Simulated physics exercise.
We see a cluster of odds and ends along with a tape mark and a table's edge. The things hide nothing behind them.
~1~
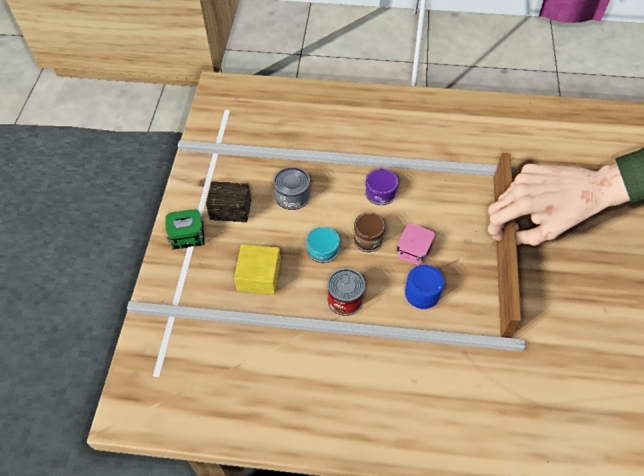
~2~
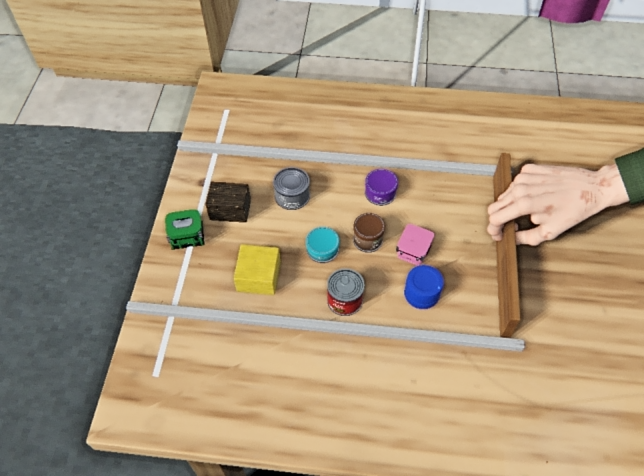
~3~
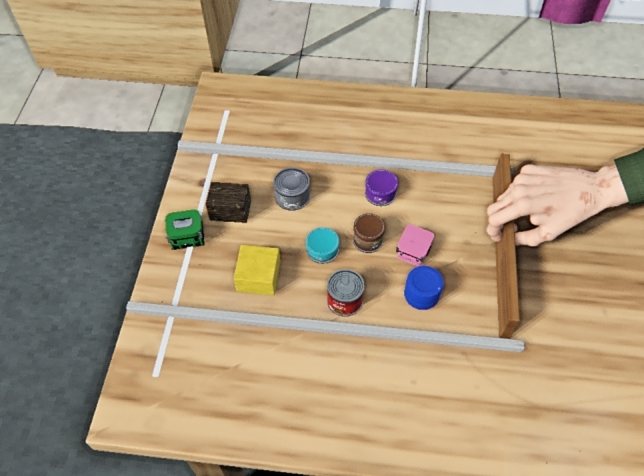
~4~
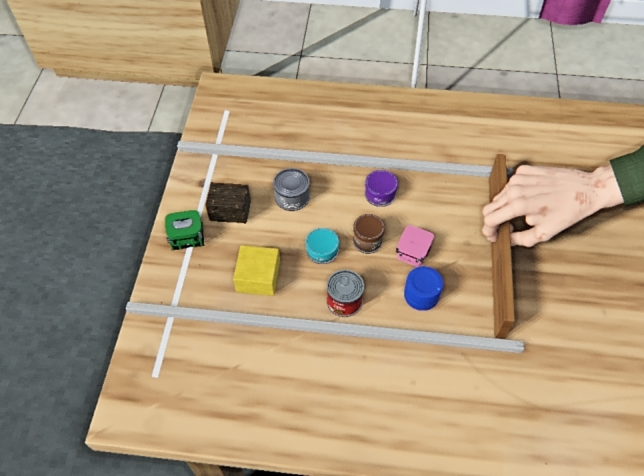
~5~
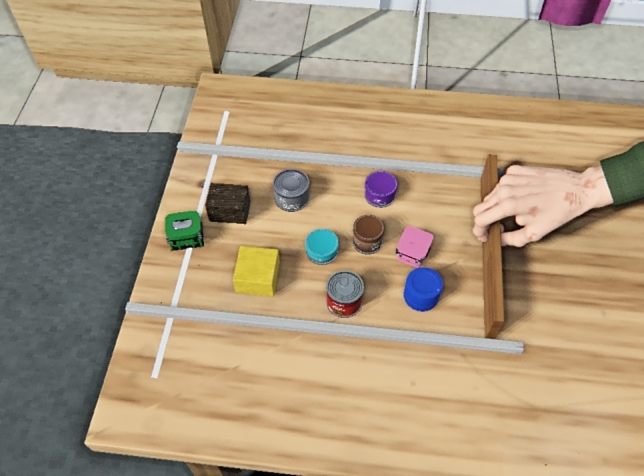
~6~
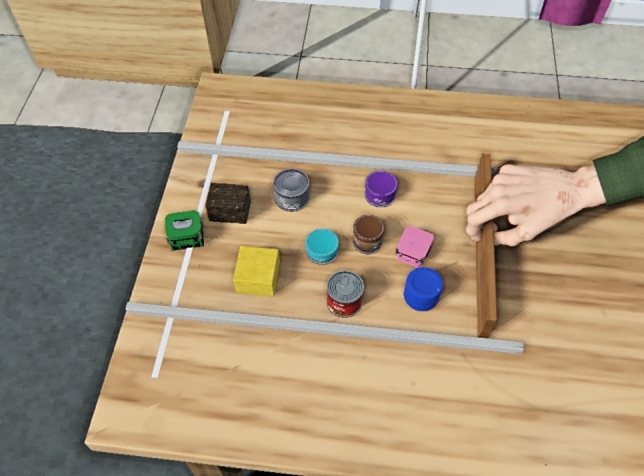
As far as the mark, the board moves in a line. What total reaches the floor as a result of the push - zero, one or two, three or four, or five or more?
The total on the floor is three or four.
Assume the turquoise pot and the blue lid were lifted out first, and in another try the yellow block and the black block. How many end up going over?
Counts - first: 2; second: 1.
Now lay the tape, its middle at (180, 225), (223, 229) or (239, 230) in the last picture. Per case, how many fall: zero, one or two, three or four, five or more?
Taking the three places in turn, it would be more than four; just one or two; no fall at all.
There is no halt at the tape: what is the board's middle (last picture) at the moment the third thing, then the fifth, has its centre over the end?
The first puts it near (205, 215), the next near (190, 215).
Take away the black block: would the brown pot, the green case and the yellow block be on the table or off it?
Brown pot - safe, green case - gone, yellow block - gone.
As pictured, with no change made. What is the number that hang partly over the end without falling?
Looks like 3 of them.
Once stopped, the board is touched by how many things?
Number in contact with it: 4.
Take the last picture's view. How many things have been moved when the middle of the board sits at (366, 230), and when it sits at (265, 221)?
That makes 6 at the first spot and 10 at the second.
Early on, none off yet; green case at rest near (185, 230); black block at rest near (229, 203); yellow block at rest near (257, 271).
A while later, none off yet; green case moving near (179, 232); black block travelled a little near (213, 206); yellow block travelled about its own width near (223, 270).
Finally, the number that fall off is three or four; lost, yellow block, black block and green case.
